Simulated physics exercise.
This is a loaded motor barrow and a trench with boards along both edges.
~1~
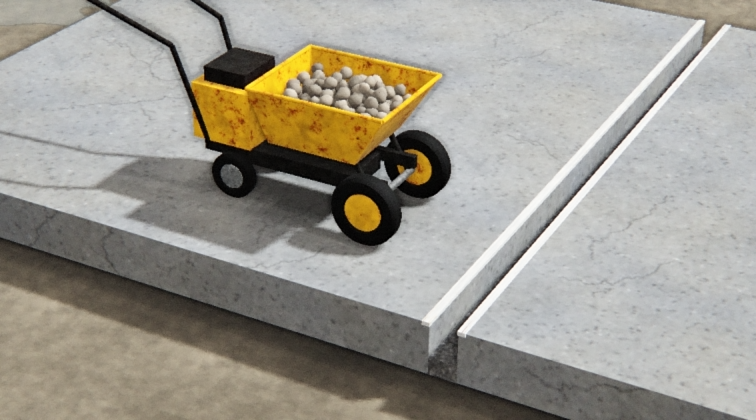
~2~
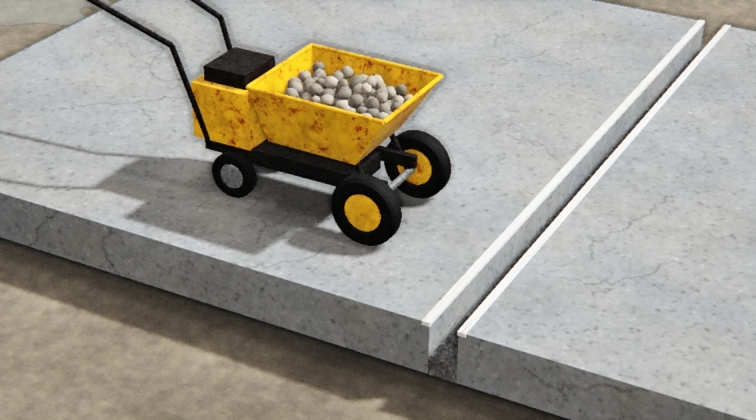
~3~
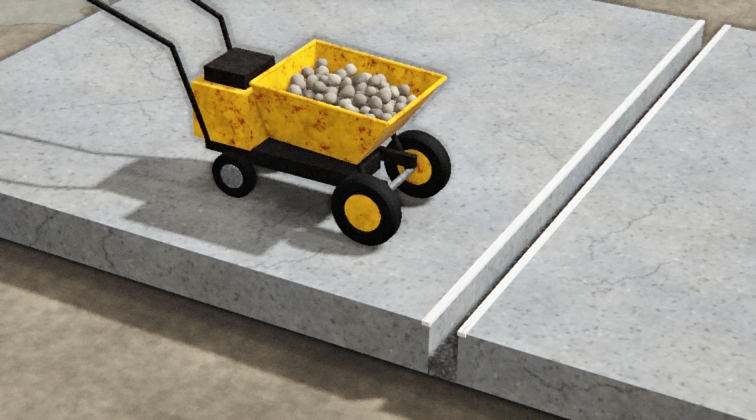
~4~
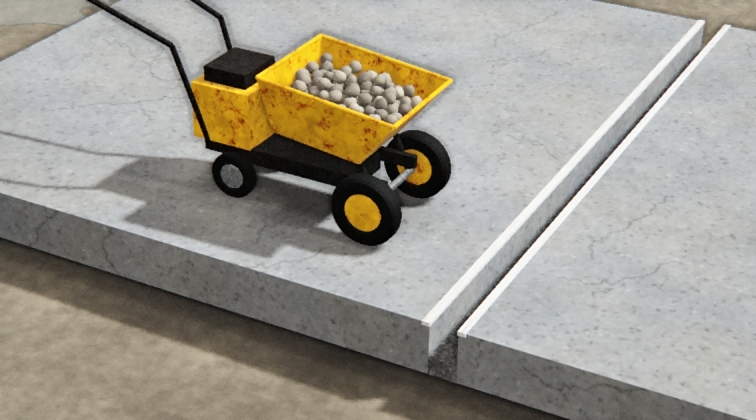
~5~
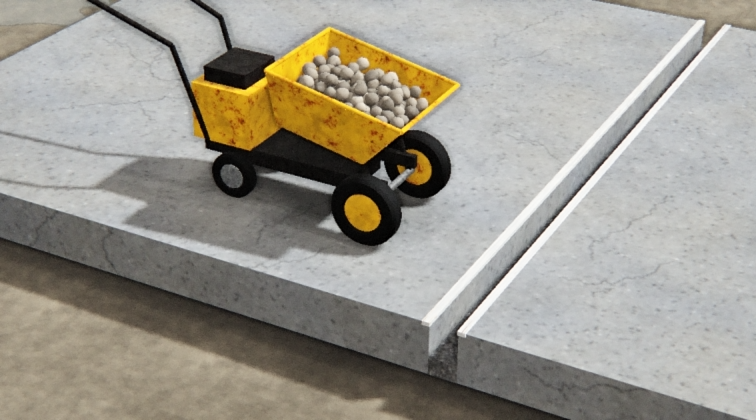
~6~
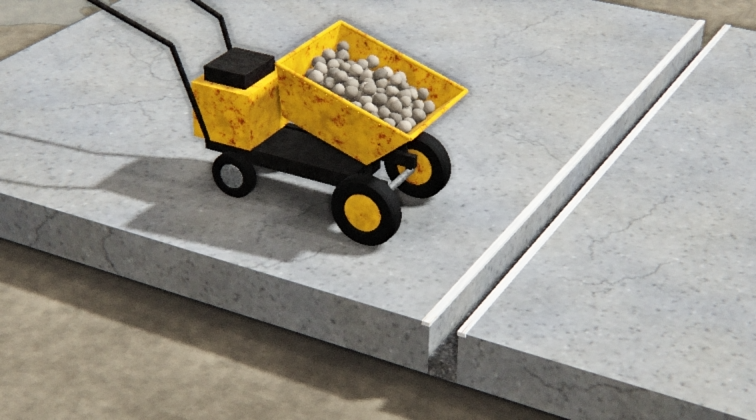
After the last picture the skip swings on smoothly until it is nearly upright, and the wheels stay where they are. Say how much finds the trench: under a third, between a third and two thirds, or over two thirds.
The trench ends with from one third to two thirds of it.
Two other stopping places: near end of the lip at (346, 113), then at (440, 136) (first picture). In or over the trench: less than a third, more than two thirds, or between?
The first try: One to two thirds. The second: Less than a third.
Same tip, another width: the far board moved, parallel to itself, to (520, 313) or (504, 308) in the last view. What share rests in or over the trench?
Roughly 100 per cent, and 80 per cent.
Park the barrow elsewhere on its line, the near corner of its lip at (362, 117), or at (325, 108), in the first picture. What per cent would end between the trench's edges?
The first gives 50 %, the second 40 %.
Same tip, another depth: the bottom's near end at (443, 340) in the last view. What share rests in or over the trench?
Roughly 40 in a hundred.
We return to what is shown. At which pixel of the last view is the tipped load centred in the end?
Roughly at (518, 248).
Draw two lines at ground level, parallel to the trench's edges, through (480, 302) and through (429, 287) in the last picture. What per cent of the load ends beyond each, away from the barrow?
Roughly 40 per cent, and 100 per cent.
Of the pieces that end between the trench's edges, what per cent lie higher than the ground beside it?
Near 25 %.
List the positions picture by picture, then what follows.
Lip of the skip at (382, 122), level; top of the load at (358, 97), river pebbles; first edge of the trench at (452, 293); far edge at (487, 303), the trench under half as wide as the skip, and about as deep as wide, in the first frame.
Lip of the skip at (384, 123), level; top of the load at (346, 92), in the second frame.
Lip of the skip at (388, 124), tipped barely; top of the load at (349, 91), in the third frame.
Lip of the skip at (394, 128), tipped a little; top of the load at (334, 90), in the fourth frame.
Lip of the skip at (401, 132), tipped a little; top of the load at (341, 86), in the fifth frame.
Lip of the skip at (410, 139), tipped clearly; top of the load at (338, 79); first edge of the trench at (452, 293); far edge at (487, 303), in the sixth frame.
Soon after the last picture, skip tipped steeply; all in the skip.
A little later, skip tipped right over; most in the skip; a stray few short of the trench; a small part in or heaped over the trench; a stray few beyond it; a small part falling.
Later still, skip tipped right over; a small part in the skip; a small part short of the trench; about half in or heaped over the trench; about a quarter beyond it.
By the end, skip tipped right over; a small part short of the trench; about half in or heaped over the trench; about a third beyond it.
